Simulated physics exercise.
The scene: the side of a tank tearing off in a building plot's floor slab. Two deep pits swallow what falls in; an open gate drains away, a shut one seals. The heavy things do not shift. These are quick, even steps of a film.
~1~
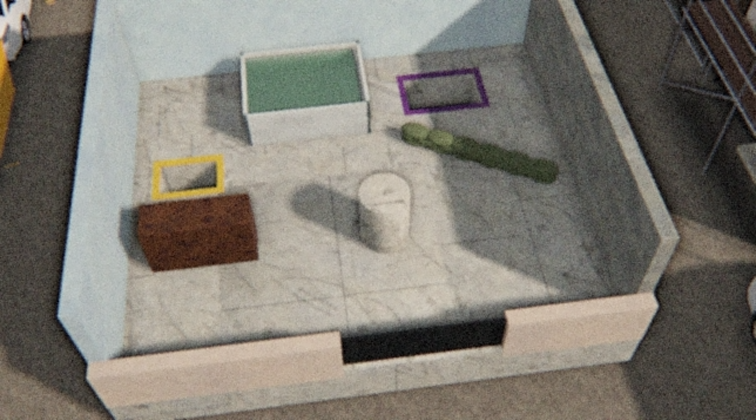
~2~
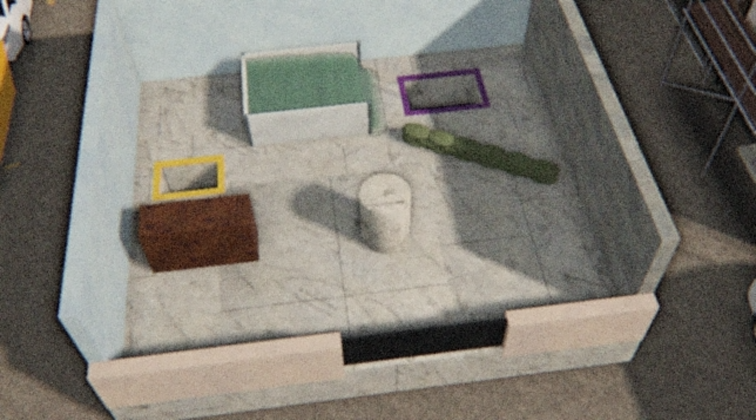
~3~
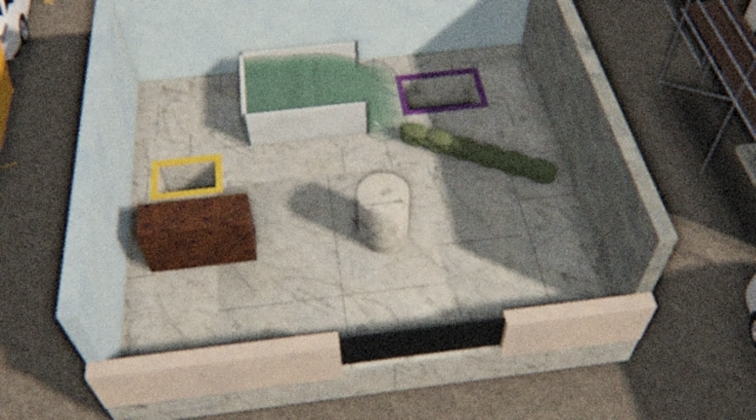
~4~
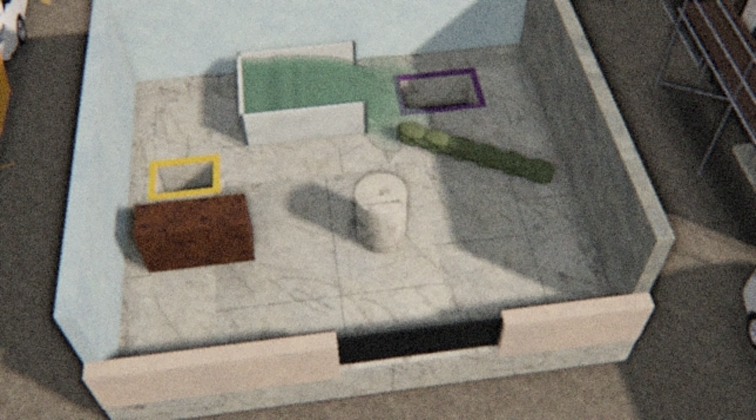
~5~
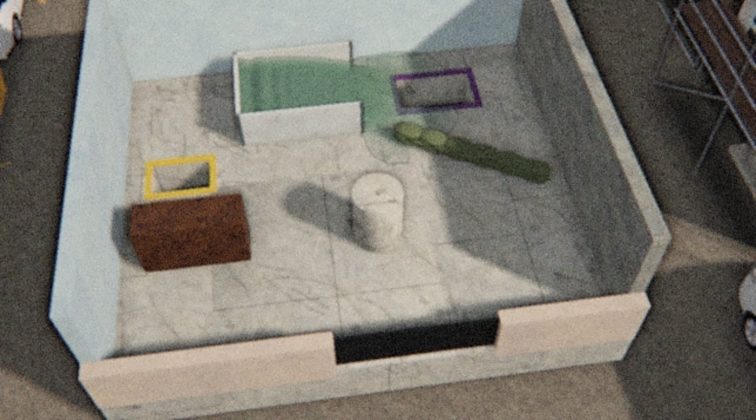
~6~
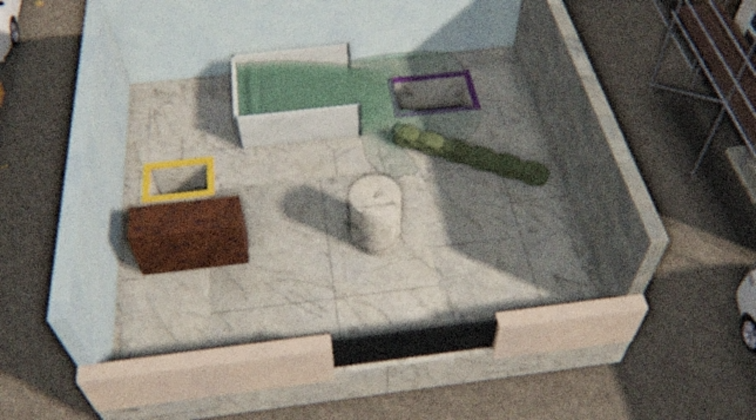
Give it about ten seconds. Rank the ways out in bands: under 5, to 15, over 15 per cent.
The gate takes less than 5 %; the yellow pit takes less than 5 %; the purple pit takes more than 15 %.
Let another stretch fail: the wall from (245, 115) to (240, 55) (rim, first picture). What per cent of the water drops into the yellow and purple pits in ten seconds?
Roughly, in per cent: Yellow 50, purple 2.
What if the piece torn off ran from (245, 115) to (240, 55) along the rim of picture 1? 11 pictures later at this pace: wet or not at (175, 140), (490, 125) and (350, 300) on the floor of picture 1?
In turn: Flooded, clear, not flooded.
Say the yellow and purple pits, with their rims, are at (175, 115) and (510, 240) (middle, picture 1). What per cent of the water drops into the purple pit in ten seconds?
In per cent: Purple 10.
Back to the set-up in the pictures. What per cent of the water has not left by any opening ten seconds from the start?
Some 30 per cent.
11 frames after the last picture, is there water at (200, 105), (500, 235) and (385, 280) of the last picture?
In turn: Dry, free of water, dry.
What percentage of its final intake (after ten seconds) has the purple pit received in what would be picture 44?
Near 80 in a hundred.
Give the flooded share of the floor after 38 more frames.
Near 35 in a hundred.
A moment on, water covers 20 % of the floor; the gate 0 %, the yellow pit 0 %, the purple pit 19 %.
Next, water covers 25 % of the floor; the gate 0 %, the yellow pit 0 %, the purple pit 33 %.
Then, water covers 30 % of the floor; the gate 0 %, the yellow pit 0 %, the purple pit 45 %.
Later, water covers 35 % of the floor; the gate 0 %, the yellow pit 0 %, the purple pit 58 %.
In the end, water covers 50 % of the floor; the gate 0 %, the yellow pit 0 %, the purple pit 70 %.
